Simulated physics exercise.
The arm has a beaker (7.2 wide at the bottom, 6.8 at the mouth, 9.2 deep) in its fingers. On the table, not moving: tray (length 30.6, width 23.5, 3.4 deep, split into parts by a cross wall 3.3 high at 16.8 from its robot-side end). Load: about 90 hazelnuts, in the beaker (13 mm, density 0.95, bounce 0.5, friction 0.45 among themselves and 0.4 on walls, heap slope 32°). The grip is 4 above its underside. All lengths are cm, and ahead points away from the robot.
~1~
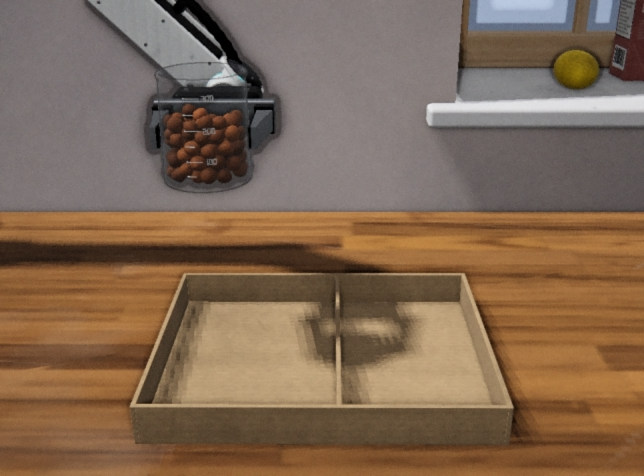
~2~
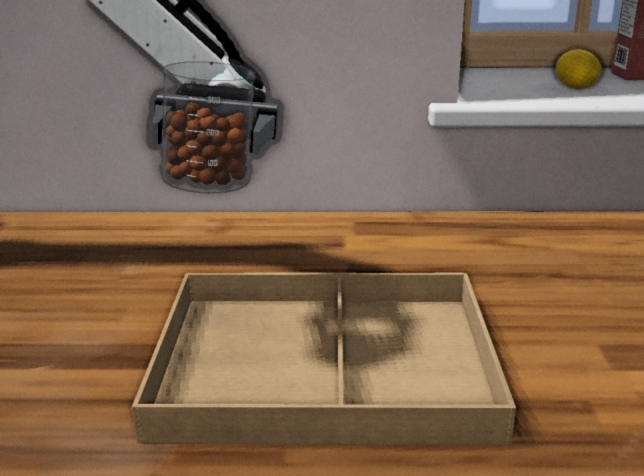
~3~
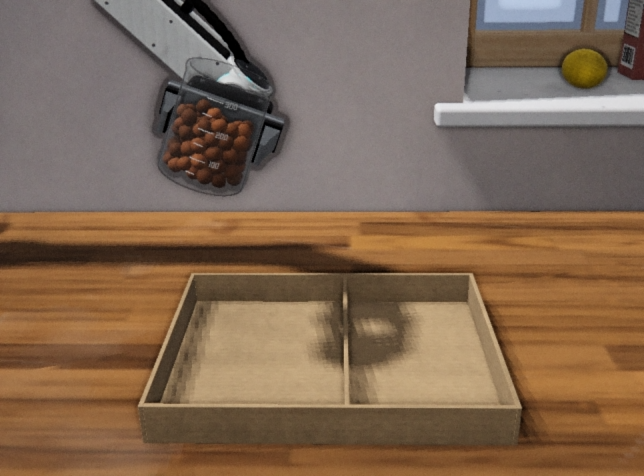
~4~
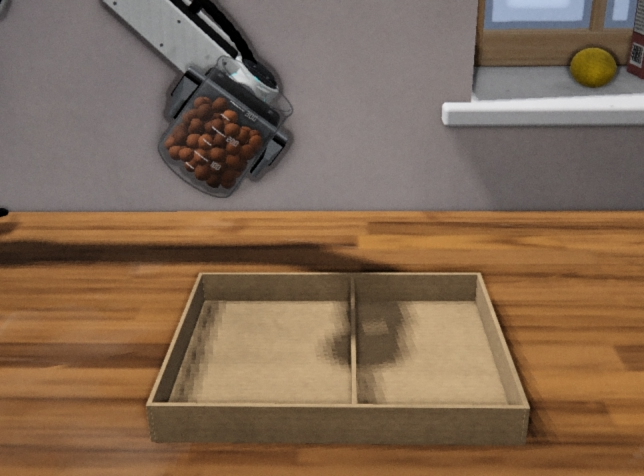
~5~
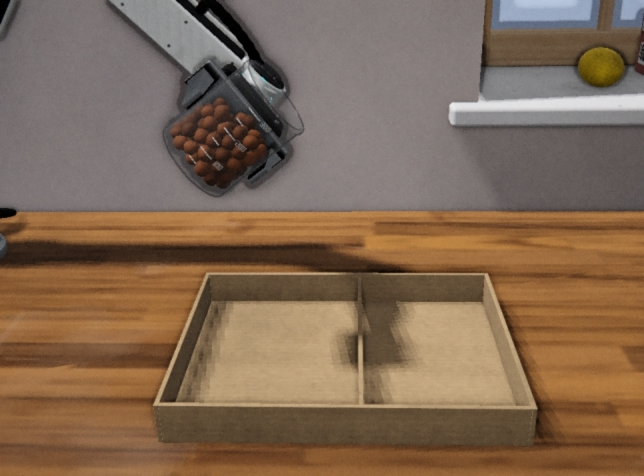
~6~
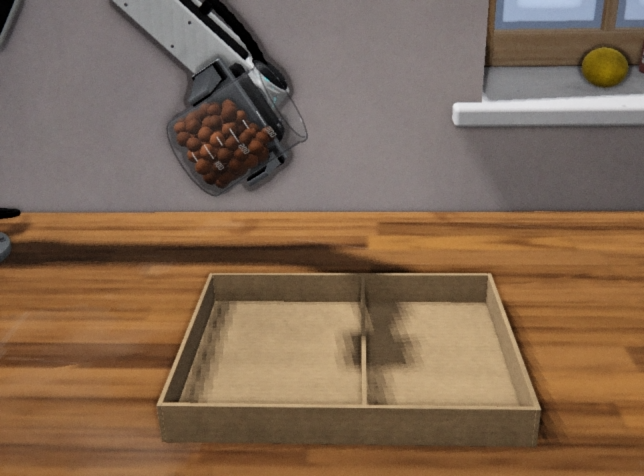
A white and black robot arm at the upper left grips a clear beaker of brown hazelnuts before a grey wall, seen from the front, slightly above a wooden table. An empty tan tray split by a divider rests on the table, with a yellow fruit on the white windowsill at right. The arm steadily tilts the beaker, its rim turning rightward, while the view slides slightly left.
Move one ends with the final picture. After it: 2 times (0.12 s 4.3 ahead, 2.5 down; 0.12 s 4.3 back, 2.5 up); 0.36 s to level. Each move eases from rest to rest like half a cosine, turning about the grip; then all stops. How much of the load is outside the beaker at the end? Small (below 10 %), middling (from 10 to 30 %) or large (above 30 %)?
Answer: Small; below 10 % of the hazelnuts finish outside the beaker.
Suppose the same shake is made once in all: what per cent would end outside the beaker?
In that case some 0 per cent.
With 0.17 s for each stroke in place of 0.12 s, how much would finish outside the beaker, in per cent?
Then about 0 per cent.
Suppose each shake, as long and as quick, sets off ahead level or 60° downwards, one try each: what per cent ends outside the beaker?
Some 10 and 0 per cent.
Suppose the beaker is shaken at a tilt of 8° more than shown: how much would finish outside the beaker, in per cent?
It would be near 5 per cent.
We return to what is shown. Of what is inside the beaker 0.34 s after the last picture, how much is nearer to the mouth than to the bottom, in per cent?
Some 20 per cent.
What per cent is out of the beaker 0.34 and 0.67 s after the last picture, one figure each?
About 0, 0.
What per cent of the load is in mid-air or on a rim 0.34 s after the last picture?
Roughly 0 per cent.
Then, 0.34 s after the last picture, tilted 58° forward, highest piece 23 above the table; 92 in the beaker.
Then, 0.67 s after the last picture, tilted 26° forward, highest piece 26 above the table; 92 in the beaker.
Then, 1.04 s after the last picture, level, highest piece 26 above the table; 92 in the beaker.
Then, 2.09 s after the last picture, level, highest piece 26 above the table; 92 in the beaker.
Final count, 92 in the beaker. That is 0 % outside the beaker.
